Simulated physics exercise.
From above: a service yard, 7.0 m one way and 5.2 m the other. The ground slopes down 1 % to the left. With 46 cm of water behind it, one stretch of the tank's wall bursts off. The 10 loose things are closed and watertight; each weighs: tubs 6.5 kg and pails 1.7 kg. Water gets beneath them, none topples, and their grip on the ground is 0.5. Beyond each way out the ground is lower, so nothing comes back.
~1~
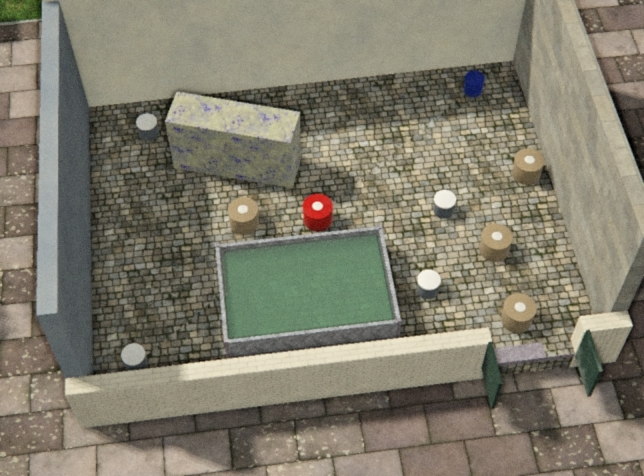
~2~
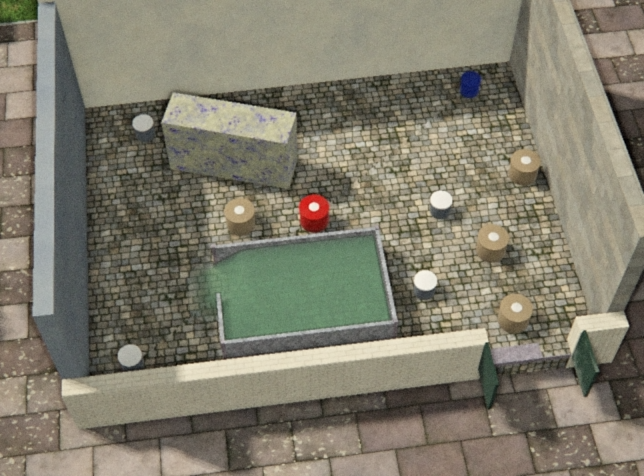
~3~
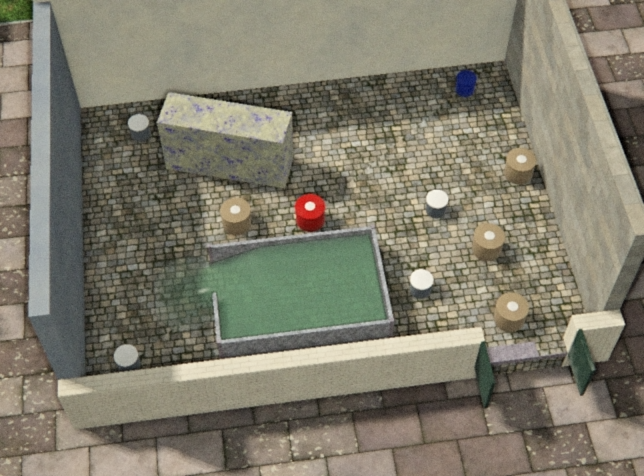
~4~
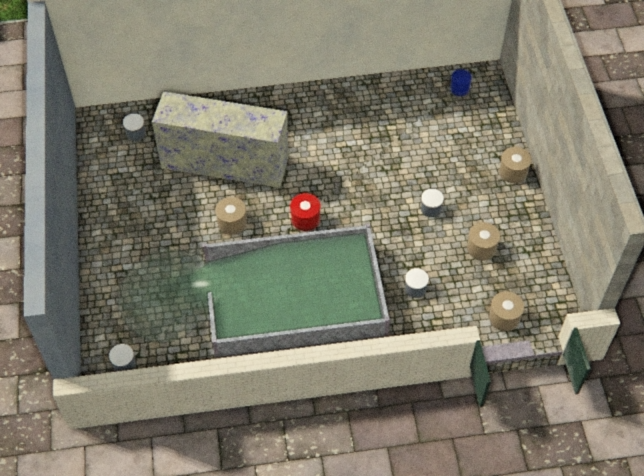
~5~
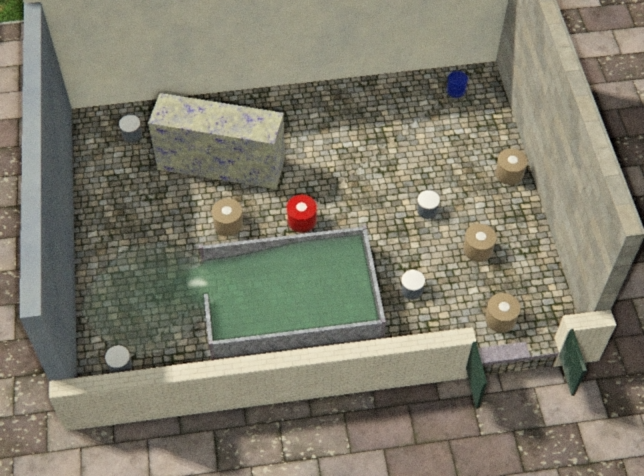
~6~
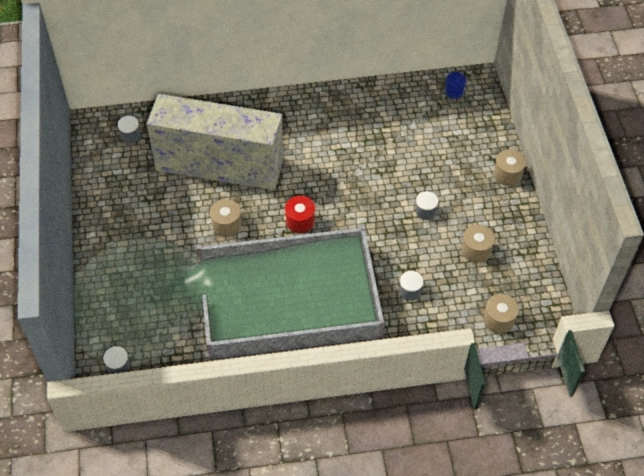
Green water spreads in a thin sheet from the broken left side of a low rectangular tank, in a walled, cobbled yard seen from above. A red tub stands behind the tank, with tan tubs beside it and to the right, pale pails scattered around, a blue pail at the back and a large speckled block at upper left. The view drifts slightly, while the tubs and pails stay in place.
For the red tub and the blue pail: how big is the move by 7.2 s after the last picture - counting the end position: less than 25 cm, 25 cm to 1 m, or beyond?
The red tub stays put; the blue pail stays put.
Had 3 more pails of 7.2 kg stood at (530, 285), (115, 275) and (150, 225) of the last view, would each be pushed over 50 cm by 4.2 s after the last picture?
In turn: Under, more, under.
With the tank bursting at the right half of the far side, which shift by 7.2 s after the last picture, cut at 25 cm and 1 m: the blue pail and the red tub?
In that case the blue pail gets carried off, the red tub gets carried off.
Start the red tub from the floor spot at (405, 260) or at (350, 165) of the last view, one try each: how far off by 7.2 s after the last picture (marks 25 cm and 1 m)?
In turn: It stays put; it holds its place.
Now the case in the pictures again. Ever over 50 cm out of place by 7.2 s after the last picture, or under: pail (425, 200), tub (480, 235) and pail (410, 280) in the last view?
In turn: Under, short of it, under.
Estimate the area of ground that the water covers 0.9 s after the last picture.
About 9.0 m2.
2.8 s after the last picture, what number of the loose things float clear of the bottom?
I count 2.
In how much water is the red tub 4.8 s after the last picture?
Roughly 0 cm.
Then, 0.9 s after the last picture the red tub is near (300, 208), 0.0 m from its start, aground; the blue pail is near (457, 79), 0.0 m from its start, aground; 0 of 10 are out; 1 afloat.
Then, 2.8 s after the last picture the red tub is near (300, 208), 0.0 m from its start, aground; the blue pail is near (457, 79), 0.0 m from its start, aground; 0 of 10 are out; 2 afloat.
Then, 4.8 s after the last picture the red tub is near (300, 208), 0.0 m from its start, aground; the blue pail is near (457, 79), 0.0 m from its start, aground; 0 of 10 are out; 1 afloat.
Then, 7.2 s after the last picture the red tub is near (300, 208), 0.0 m from its start, aground; the blue pail is near (460, 80), 0.1 m from its start, aground; 0 of 10 are out; 1 afloat.
